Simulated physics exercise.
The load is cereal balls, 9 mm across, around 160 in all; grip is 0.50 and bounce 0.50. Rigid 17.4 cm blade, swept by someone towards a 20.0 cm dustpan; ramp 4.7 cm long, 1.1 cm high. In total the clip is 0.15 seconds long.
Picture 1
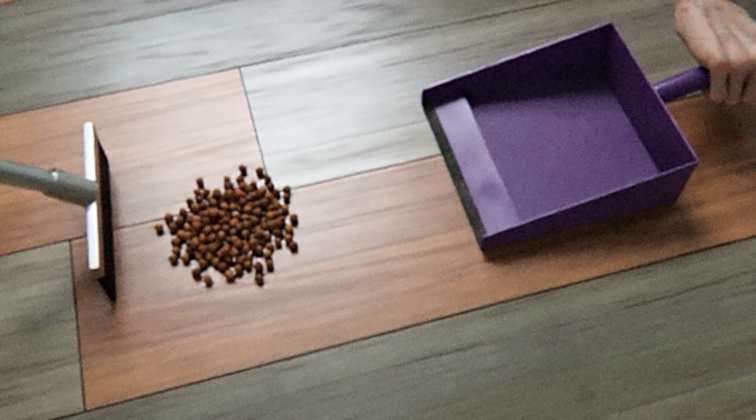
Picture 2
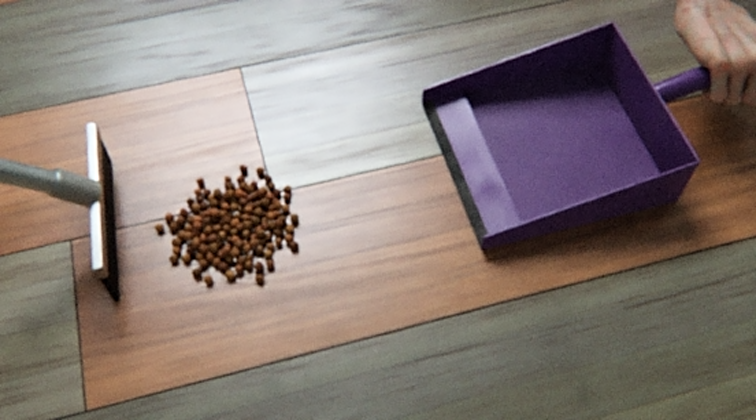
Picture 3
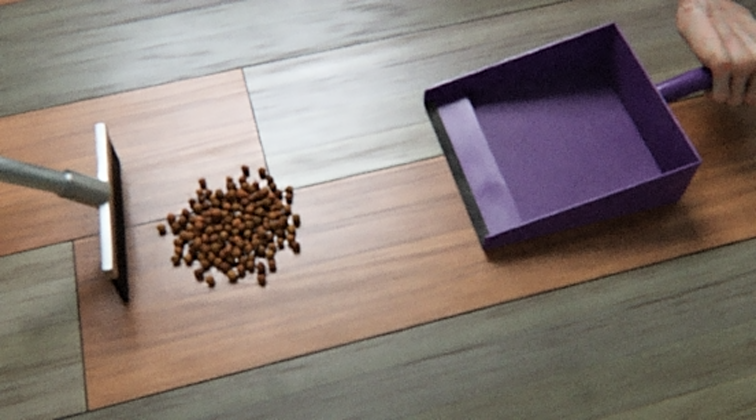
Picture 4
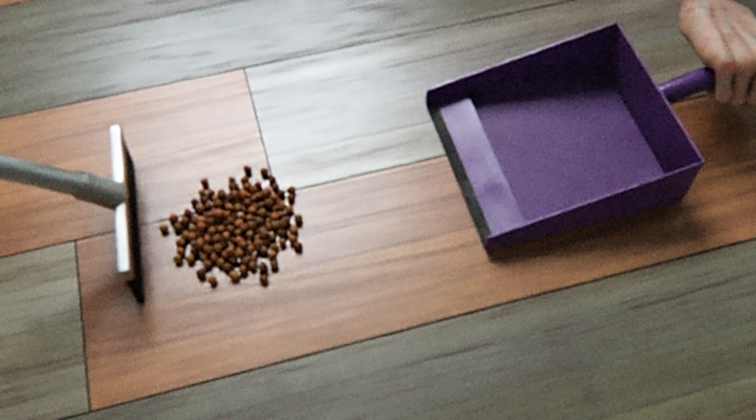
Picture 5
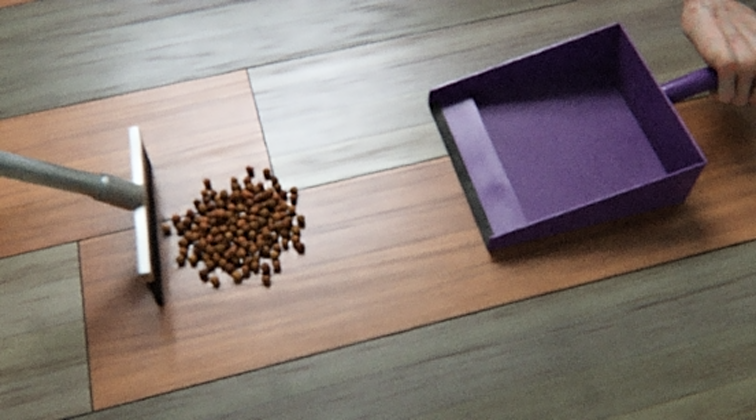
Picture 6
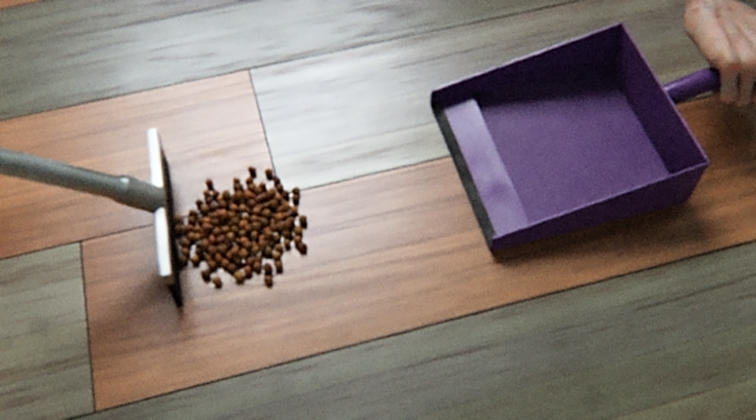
The video shows a squeegee-like blade on a gray handle sliding right across a wood-patterned floor until it meets the left edge of a pile of small brown pieces, while a hand holds a purple dustpan at right.
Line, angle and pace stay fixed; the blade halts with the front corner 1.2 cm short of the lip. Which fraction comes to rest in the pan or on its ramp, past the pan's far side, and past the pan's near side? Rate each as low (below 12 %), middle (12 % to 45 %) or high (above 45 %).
Pan - middle, far side - low, near side - middle.
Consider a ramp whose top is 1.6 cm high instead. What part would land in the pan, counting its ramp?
25 per cent.
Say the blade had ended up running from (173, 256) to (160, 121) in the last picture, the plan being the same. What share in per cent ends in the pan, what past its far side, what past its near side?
That ends as pan 45, far 0, and near 5.
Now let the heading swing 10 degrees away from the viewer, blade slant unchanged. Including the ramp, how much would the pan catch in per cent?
Around 50 %.
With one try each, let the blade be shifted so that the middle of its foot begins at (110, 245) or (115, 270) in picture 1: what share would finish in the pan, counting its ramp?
I'd put it near 15 per cent for the first and near 10 per cent for the second.
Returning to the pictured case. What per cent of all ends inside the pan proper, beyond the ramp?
I'd put it near 10 per cent.
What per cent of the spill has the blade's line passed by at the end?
Around 25 per cent.
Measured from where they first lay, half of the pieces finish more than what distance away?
It works out to roughly 28 cm.
Then, 0.26 s after the last picture, middle of the blade 16 cm from the lip; 0 % over the lip, far side 0 %, near side 10 %.
Then, 0.43 s after the last picture, middle of the blade 7 cm from the lip; 0 % over the lip, far side 0 %, near side 30 %.
Then, 0.72 s after the last picture, middle of the blade 2 cm from the lip; 30 % over the lip, far side 0 %, near side 35 %.
In the end, pan 25 %, far side 0 %, near side 35 %, in front of the lip or behind the blade 35 %.
